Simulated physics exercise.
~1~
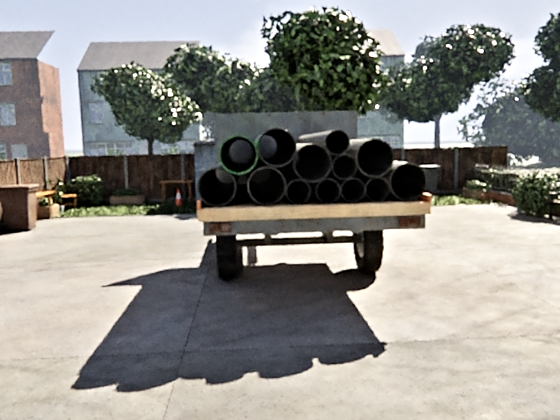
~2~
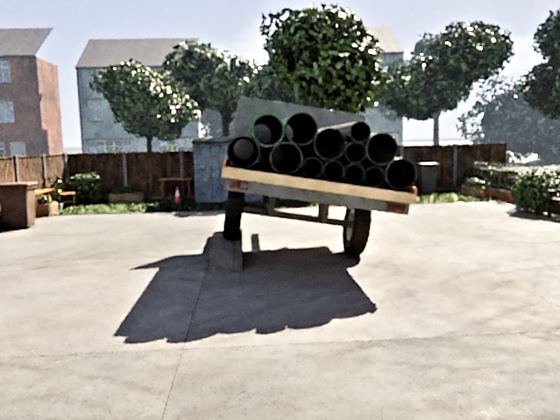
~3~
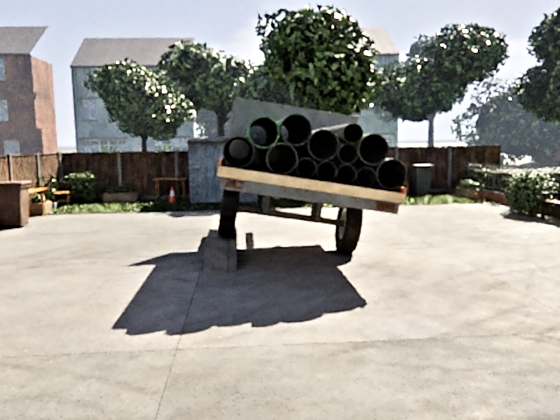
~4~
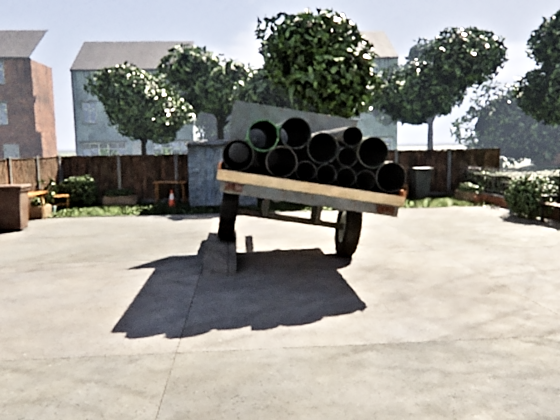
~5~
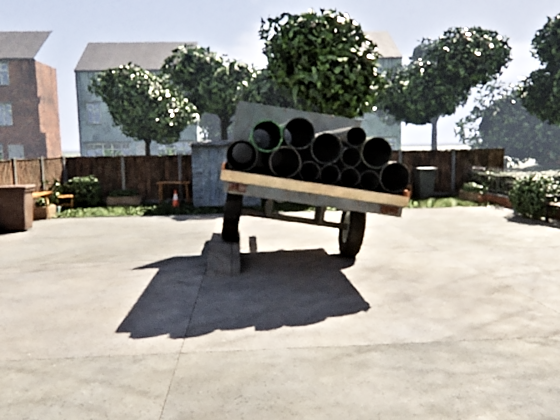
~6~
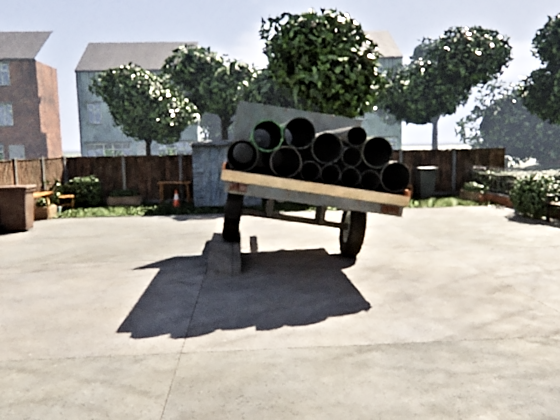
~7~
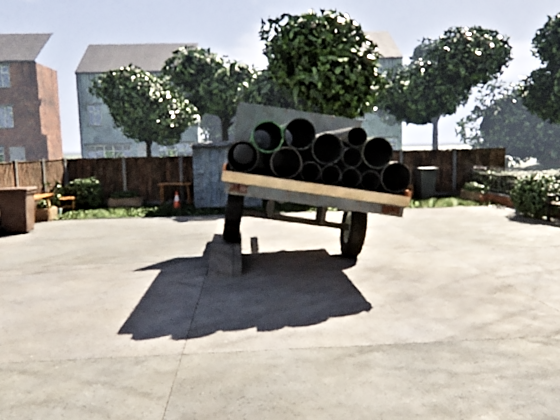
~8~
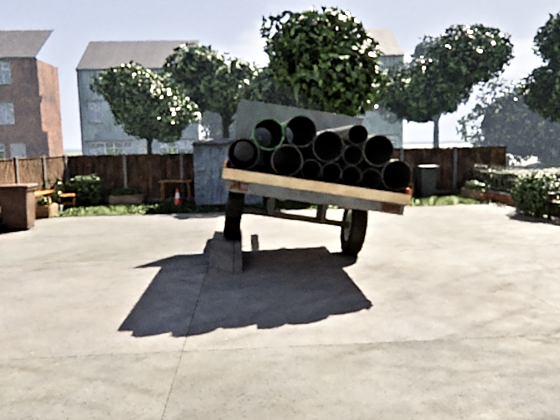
A flat trailer stacked with dark pipes, one of them rimmed in green, stands in a sunny paved yard with its open ends facing the viewer. Its left wheel climbs a small concrete ramp, and the bed tips down toward the right. The pipes shift slightly as the load tilts, and the trailer stops with that wheel raised. From then on the stack holds together, with only a slight sway of the view. At the end the trailer still leans to the right, and the green-rimmed pipe remains aboard, resting on others.
